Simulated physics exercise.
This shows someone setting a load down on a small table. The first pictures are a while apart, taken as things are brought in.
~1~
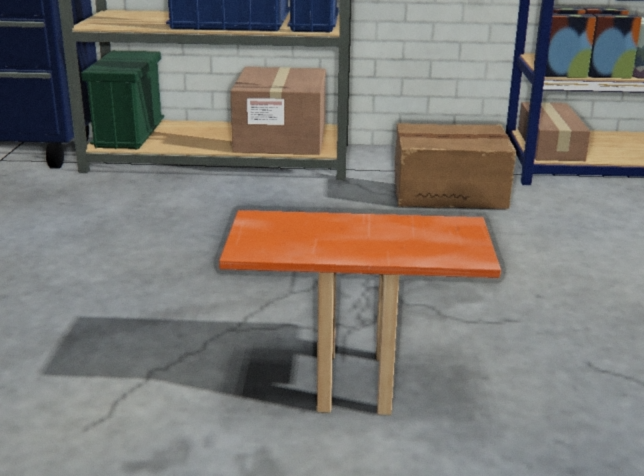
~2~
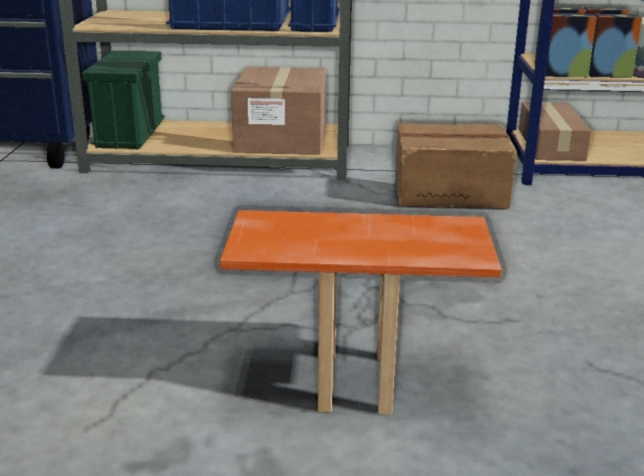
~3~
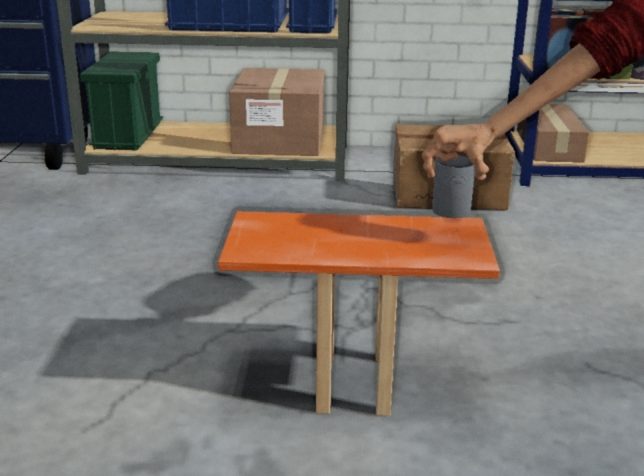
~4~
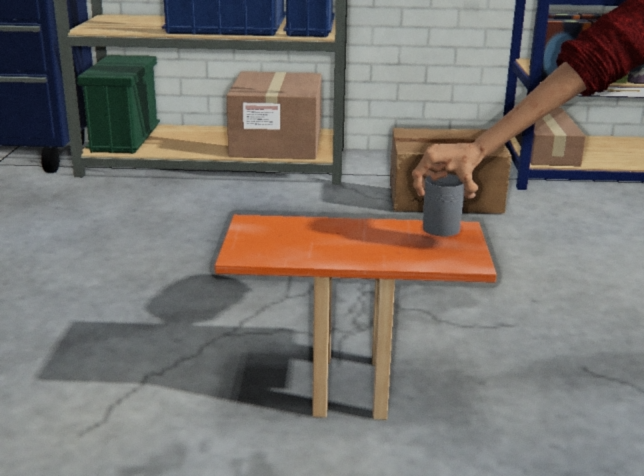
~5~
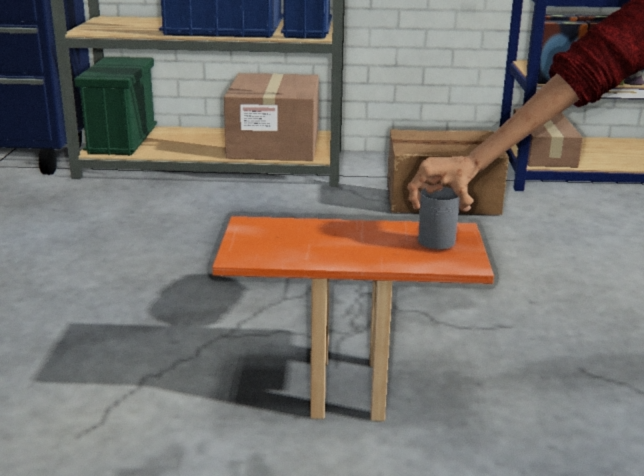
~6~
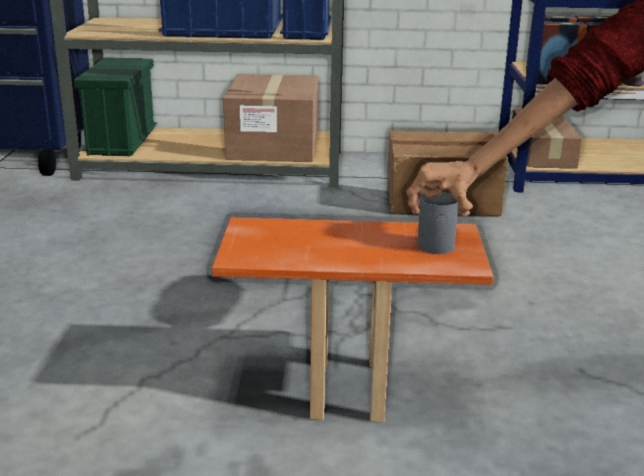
The clip opens on an orange small table standing alone on a cracked concrete floor, with shelves and boxes behind it. A hand in a dark red sleeve reaches in from the right, gripping a gray beaker from above. It lowers the beaker onto the table's right side and keeps holding it.
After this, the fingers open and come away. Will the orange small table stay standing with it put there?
Yes.
Then, 0.24 s on from there, orange small table at rest near (352, 249).
In the end, the orange small table keeps steady, near (352, 249).
